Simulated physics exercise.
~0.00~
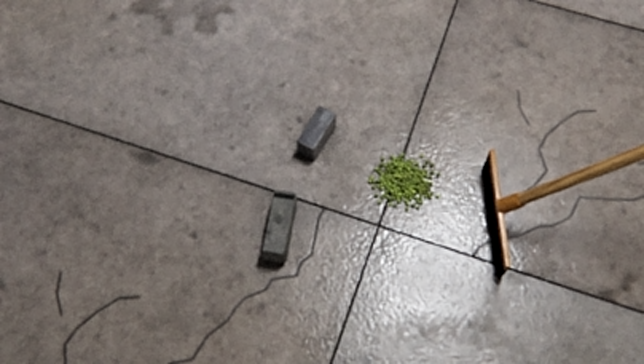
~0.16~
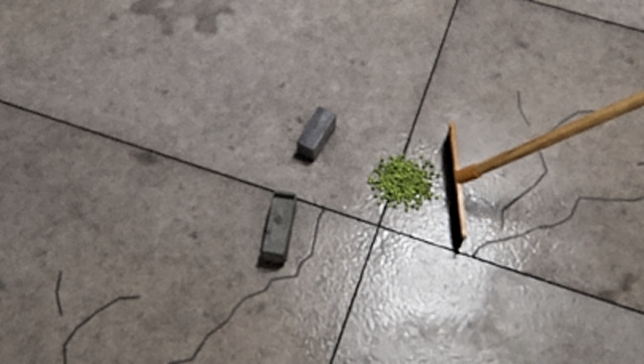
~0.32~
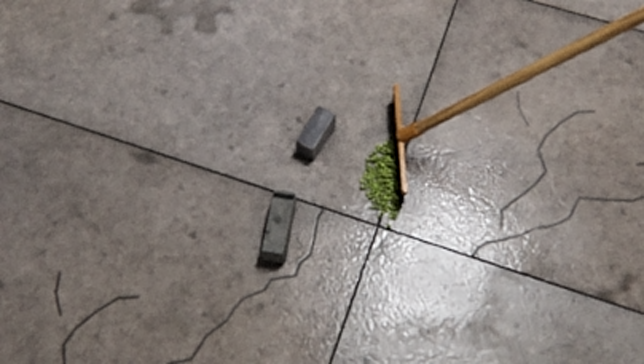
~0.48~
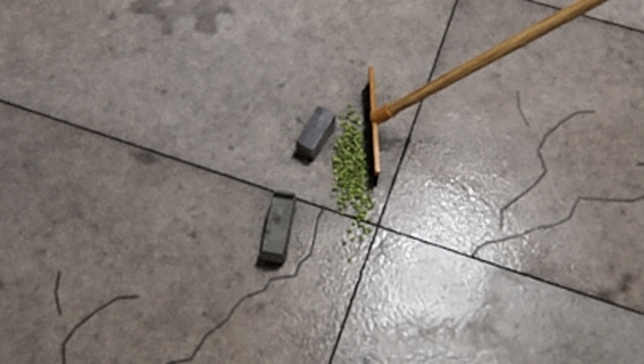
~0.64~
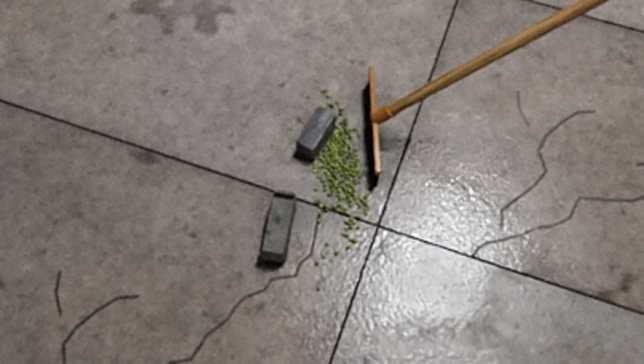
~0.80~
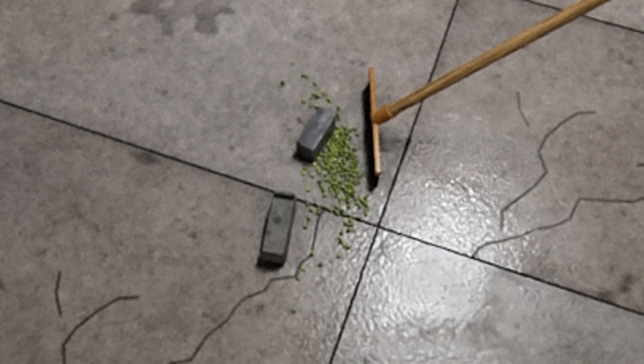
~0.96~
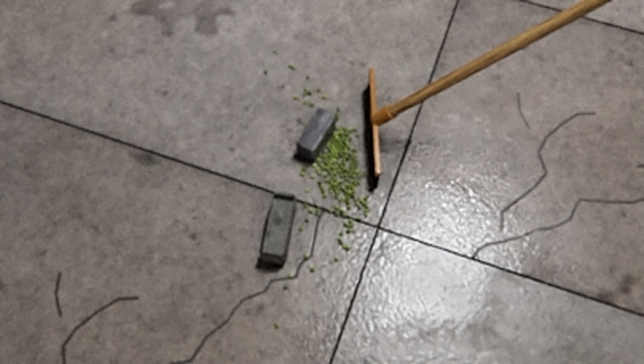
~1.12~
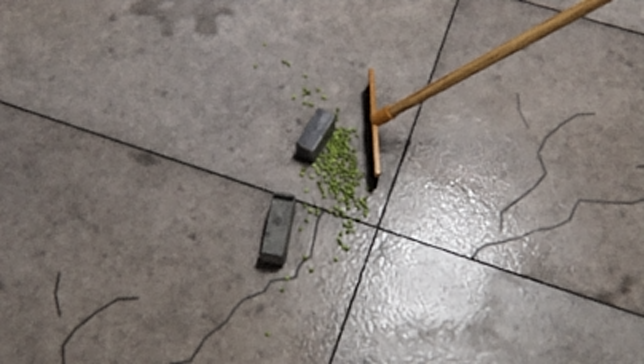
Wooden-handled squeegee pushing green peas left across grey tiles, then halting as they scatter and settle before two dark blocks.
